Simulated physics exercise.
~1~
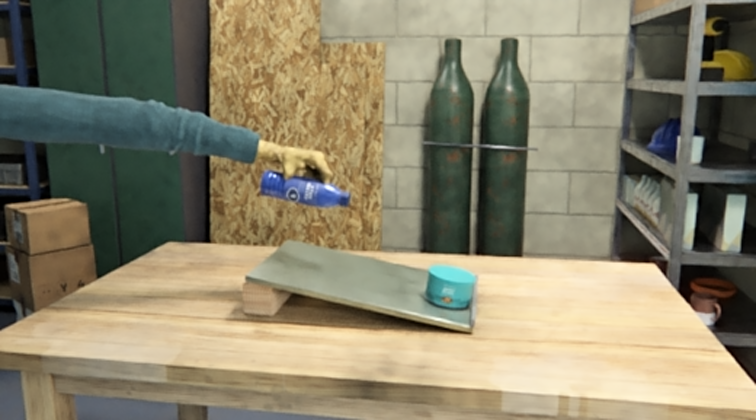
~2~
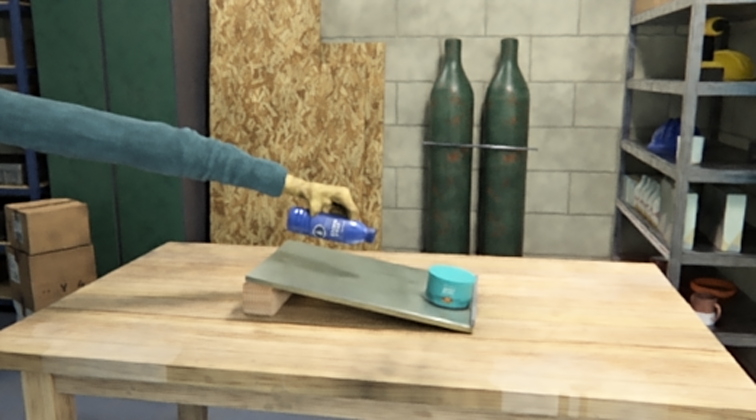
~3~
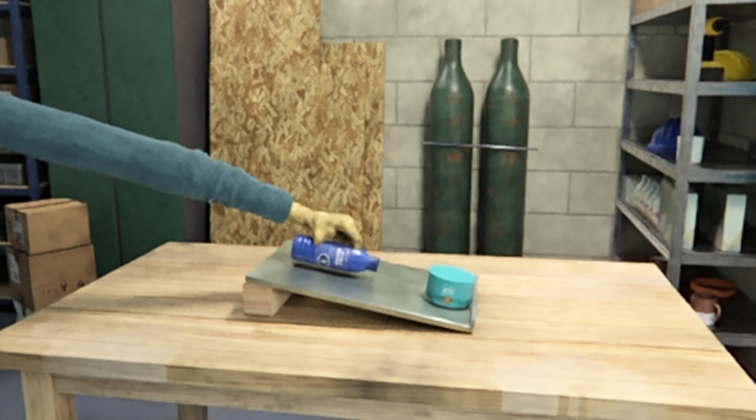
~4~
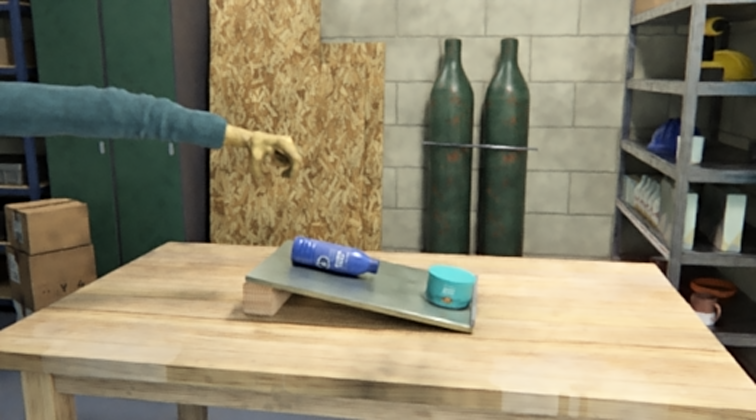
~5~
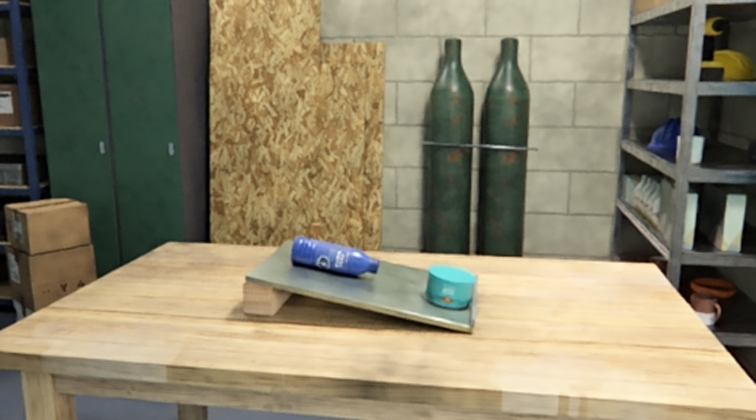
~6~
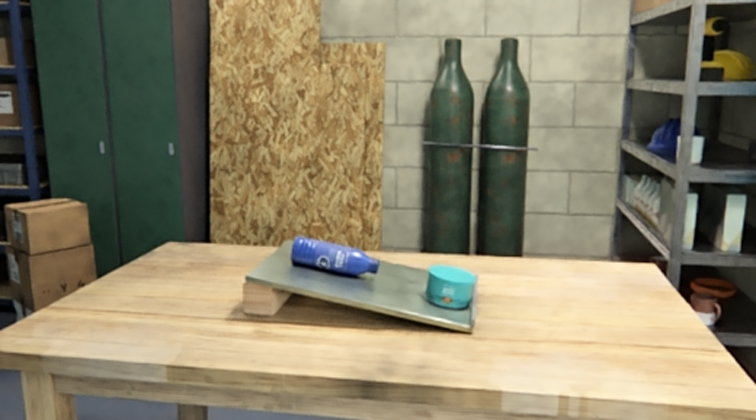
A blue bottle, held on its side by a gloved hand reaching in from the left, hovers above a tilted board that rests on a wooden block on a workbench. A turquoise tub sits near the board's lower right end. The hand carries the bottle a little right and down, then lowers it onto the upper part of the slope. It lets go, draws back to the left and leaves the view. The bottle stays lying where it was placed, neither rolling nor sliding, and the tub and board remain still.
